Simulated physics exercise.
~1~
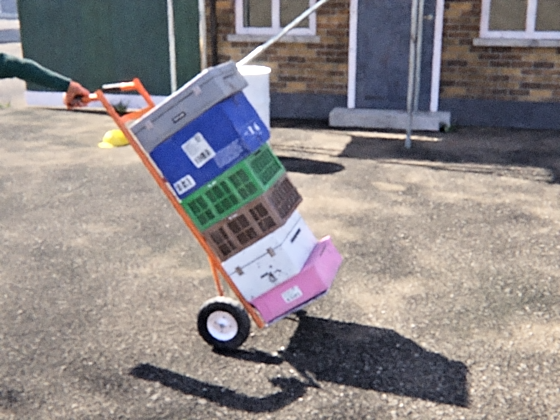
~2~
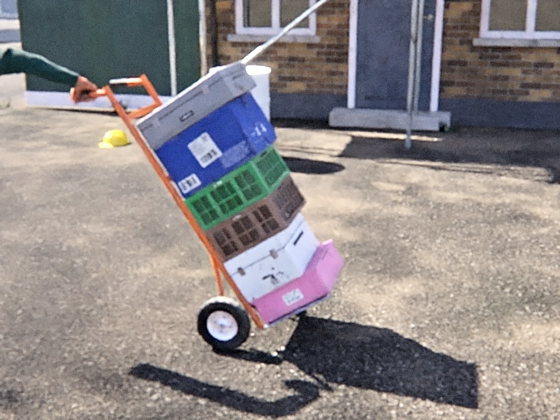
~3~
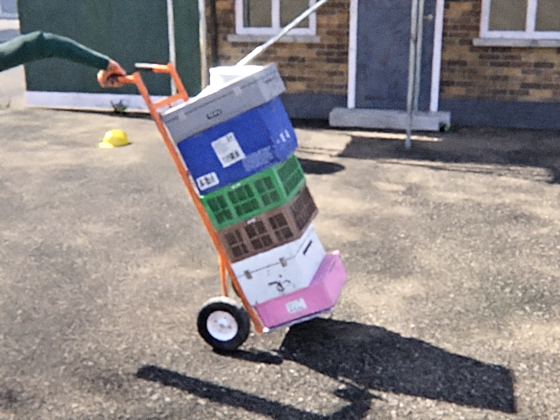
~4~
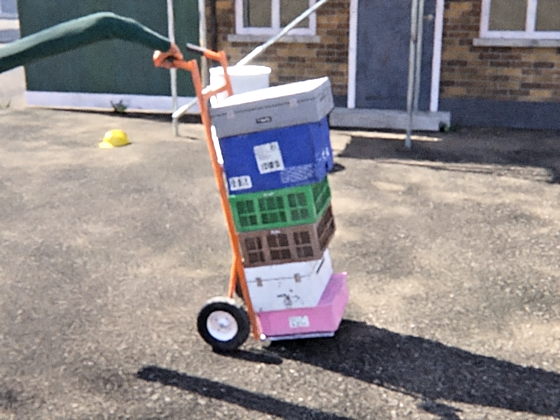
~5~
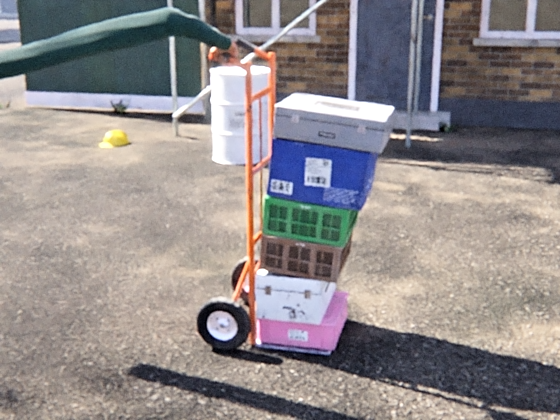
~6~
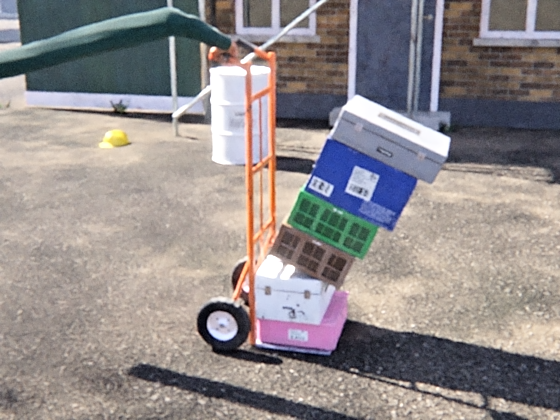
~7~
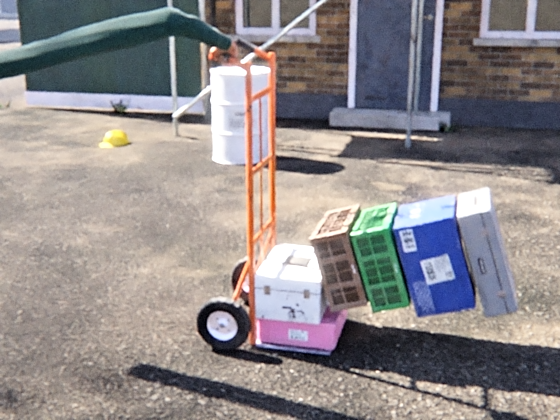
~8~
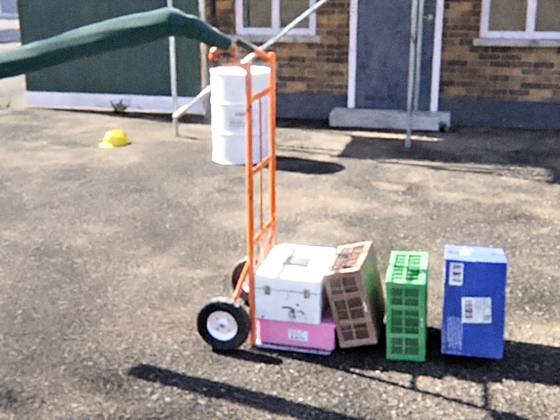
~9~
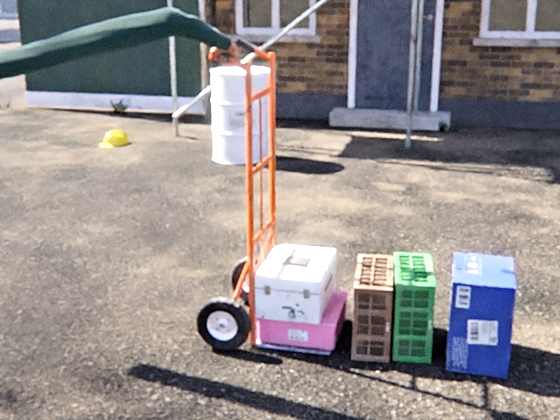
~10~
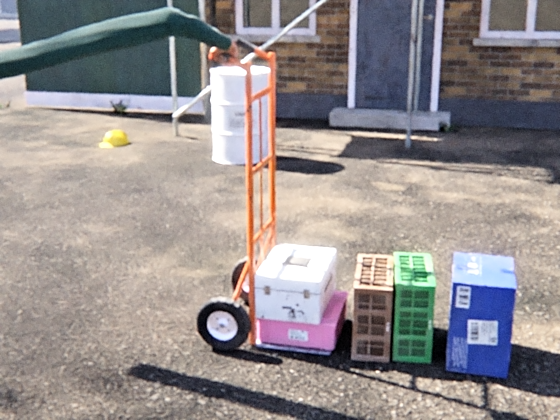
An arm swings a loaded orange hand truck upright, and the upper boxes topple off rightward.
